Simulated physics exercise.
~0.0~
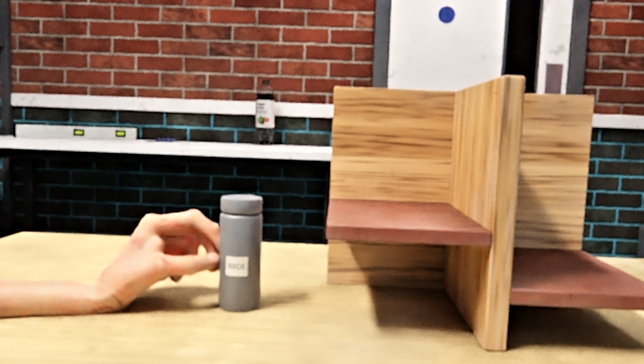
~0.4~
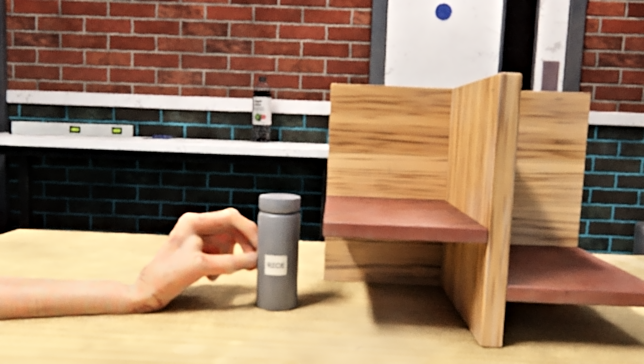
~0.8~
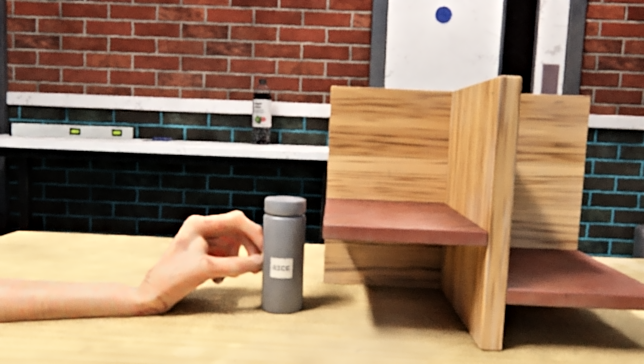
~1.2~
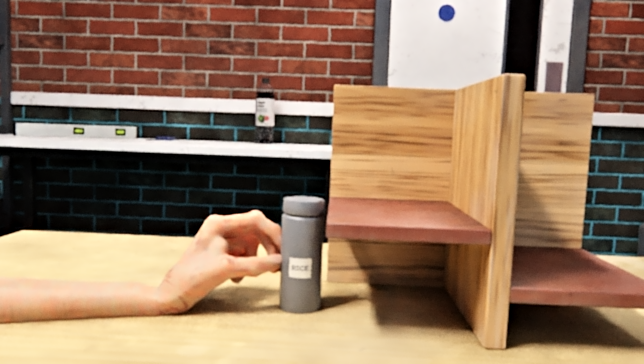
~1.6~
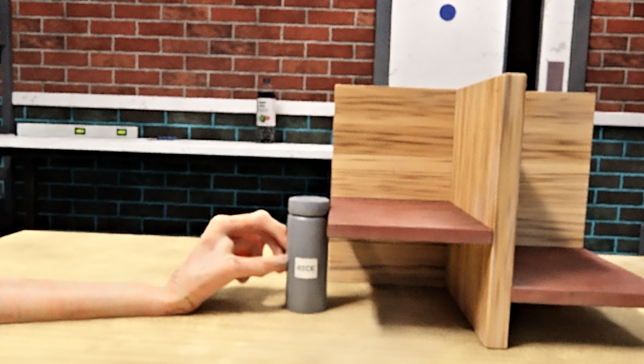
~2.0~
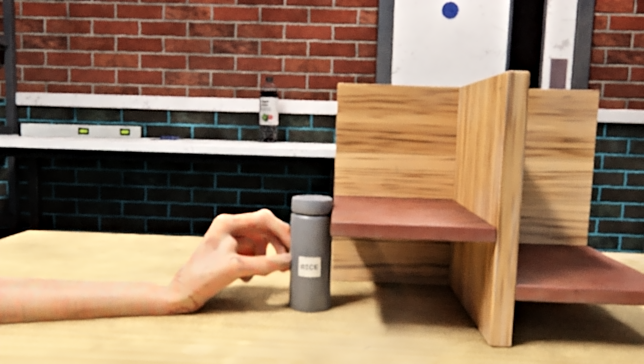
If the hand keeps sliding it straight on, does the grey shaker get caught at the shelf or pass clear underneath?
It gets caught at the shelf. The grey shaker stands taller than the gap beneath, so it cannot slide under upright.
